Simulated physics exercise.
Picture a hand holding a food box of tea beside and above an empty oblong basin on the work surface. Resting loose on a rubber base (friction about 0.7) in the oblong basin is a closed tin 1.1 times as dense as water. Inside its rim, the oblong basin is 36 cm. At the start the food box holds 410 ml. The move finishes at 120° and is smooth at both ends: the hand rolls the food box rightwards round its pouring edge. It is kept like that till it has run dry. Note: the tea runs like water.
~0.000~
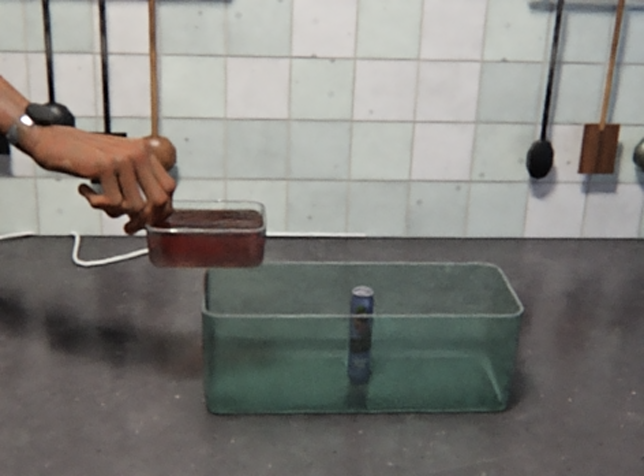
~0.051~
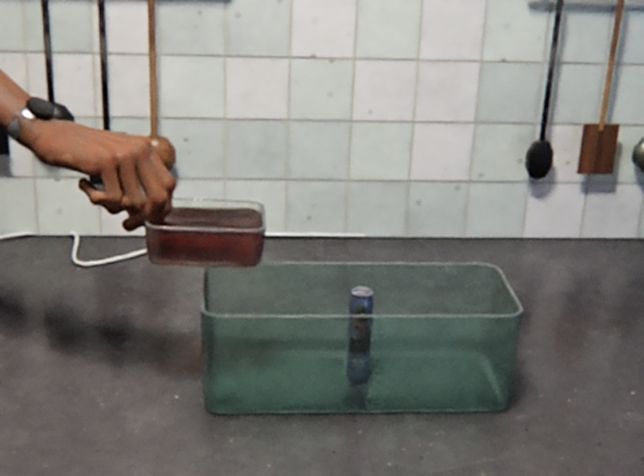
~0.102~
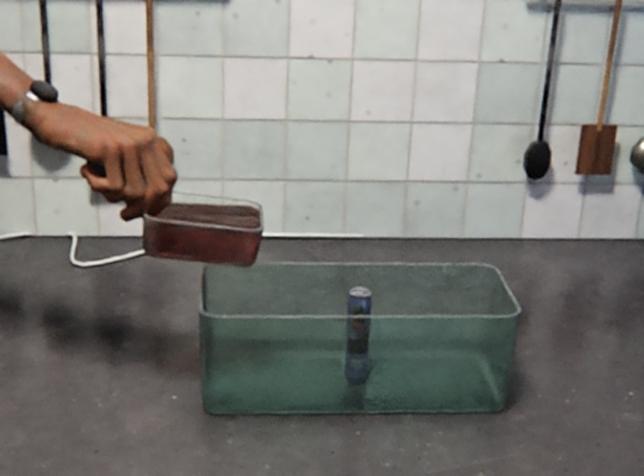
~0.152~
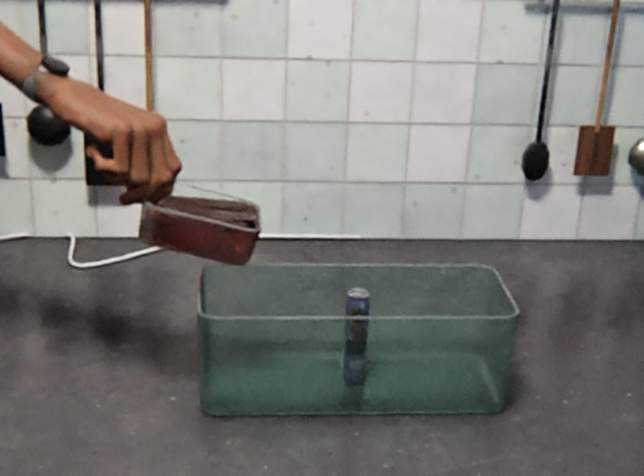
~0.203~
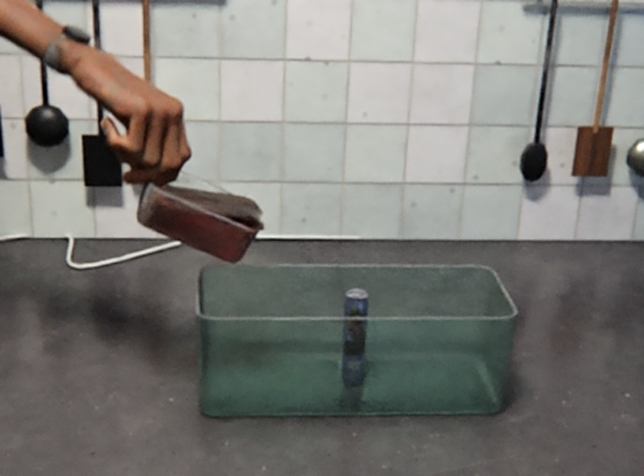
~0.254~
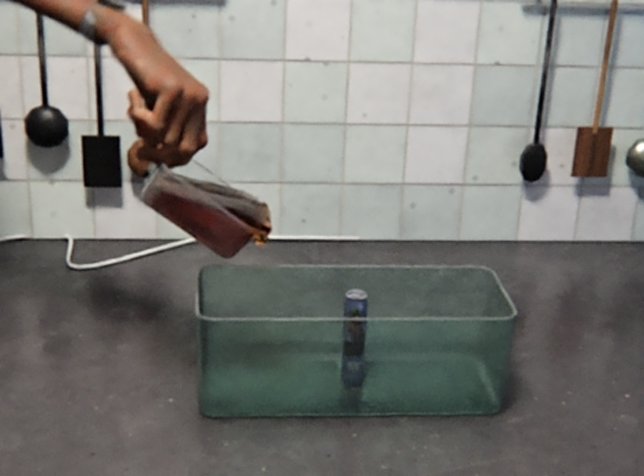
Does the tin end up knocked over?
Yes: It tips over.
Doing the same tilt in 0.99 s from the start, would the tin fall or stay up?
In that case the tin does not tip.
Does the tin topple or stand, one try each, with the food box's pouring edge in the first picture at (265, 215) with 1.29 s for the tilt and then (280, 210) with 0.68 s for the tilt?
First it stays on its base; then it stays on its base.
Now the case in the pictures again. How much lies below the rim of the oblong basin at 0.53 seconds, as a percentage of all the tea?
About 48 per cent.
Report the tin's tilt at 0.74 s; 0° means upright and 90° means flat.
Lean: Around 35° from upright.
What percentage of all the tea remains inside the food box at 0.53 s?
Some 5 % of it is still there.
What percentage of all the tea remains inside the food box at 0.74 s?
0 %.
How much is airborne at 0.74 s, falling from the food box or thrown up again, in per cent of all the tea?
Some 1 per cent.
Then, 0.53 s in, the tilt is 107° and 5 per cent is still to pour; the tin stands where it began.
Then, 0.74 s in, the tilt is 120° and 0 per cent is still to pour; the tin leans 36°.
Then, 0.95 s in, the tilt is 120° and 0 per cent is still to pour; the tin lies on its side.
Then, 1.18 s in, the tilt is 120° and 0 per cent is still to pour; the tin lies on its side.
Finally, the tin lies on its side.
